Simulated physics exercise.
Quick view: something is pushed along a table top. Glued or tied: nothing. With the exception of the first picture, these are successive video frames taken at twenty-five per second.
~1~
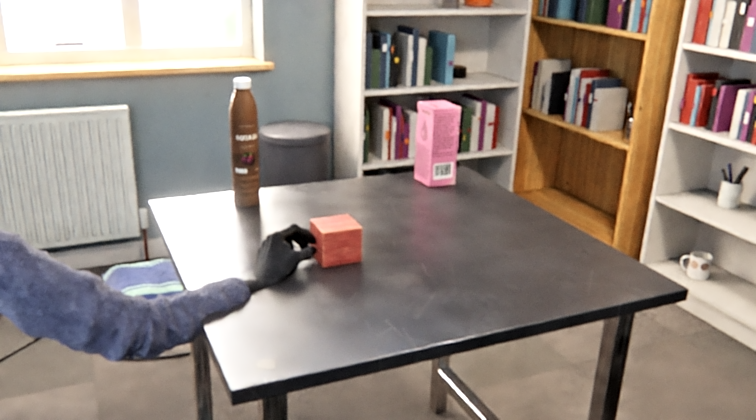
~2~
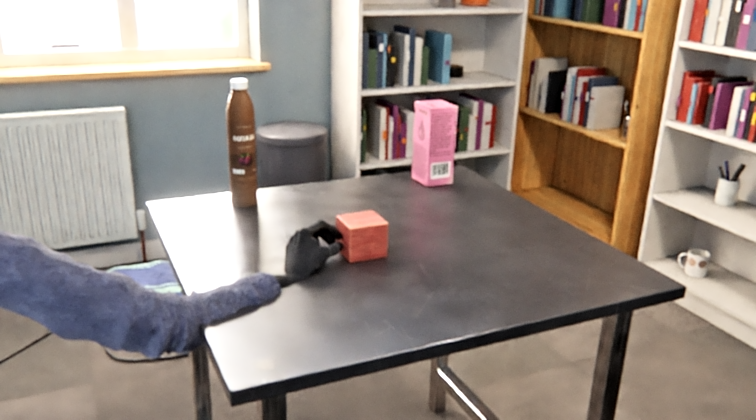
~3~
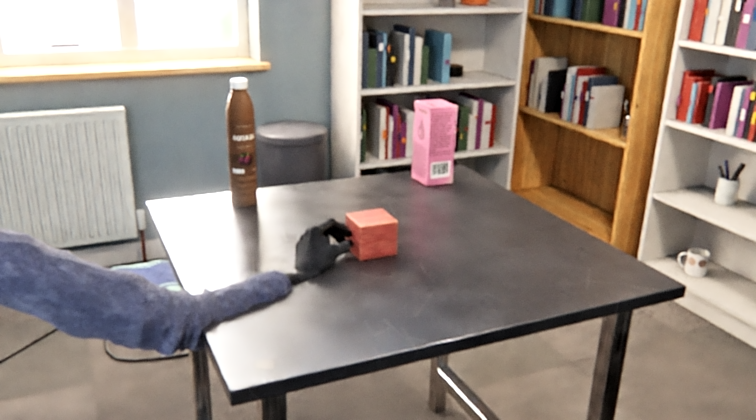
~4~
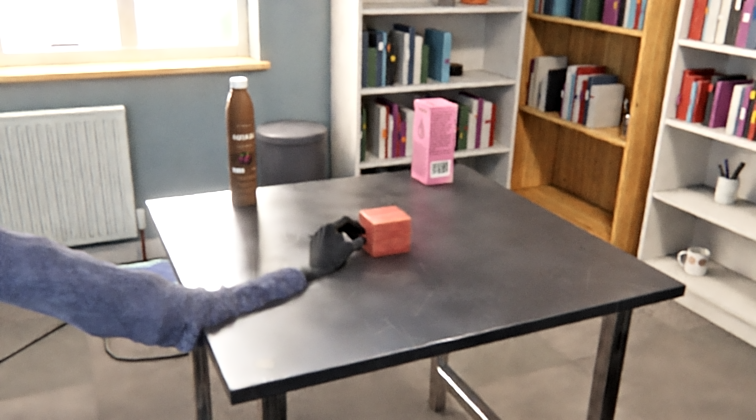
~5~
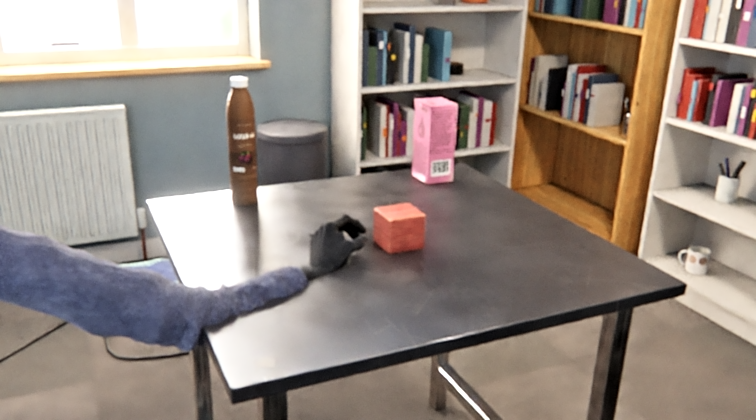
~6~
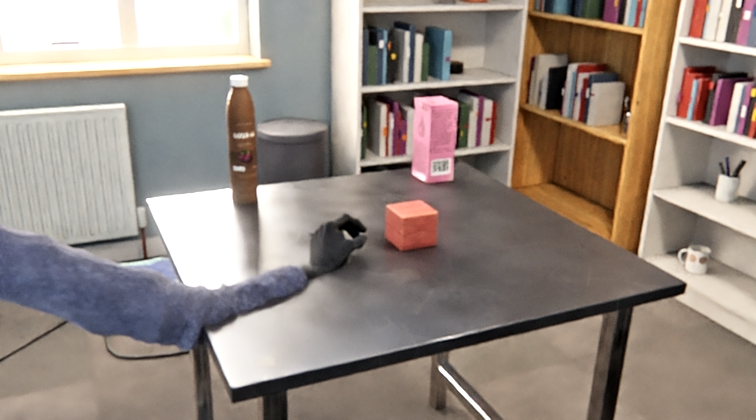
A red block slides rightward across a dark table in a room with bookshelves, a window and a radiator, seen from slightly above by a still camera. A brown bottle stands at the table's back left and a pink carton at the back. A black-gloved hand on a blue-sleeved arm pushes the block right, then stays still as the block slides a little farther, away from it.
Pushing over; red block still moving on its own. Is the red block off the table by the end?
No. It does not overshoot the table.
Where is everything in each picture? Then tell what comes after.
Under the hand; red block (336, 240), in the first frame.
Under the hand; red block (362, 236), in the second frame.
Under the hand; red block (371, 234), in the third frame.
Red block (384, 231), in the fourth frame.
Red block (399, 228) shifted a little, in the fifth frame.
Red block (411, 225) shifted about its own width, in the sixth frame.
Then, 0.10 s on from there, red block shifted about its own width near (434, 222).
Then, 0.20 s on from there, red block shifted well along near (446, 220).
In the end, moved from the start, red block. At the end, from the last picture's camera, red block near (449, 220).
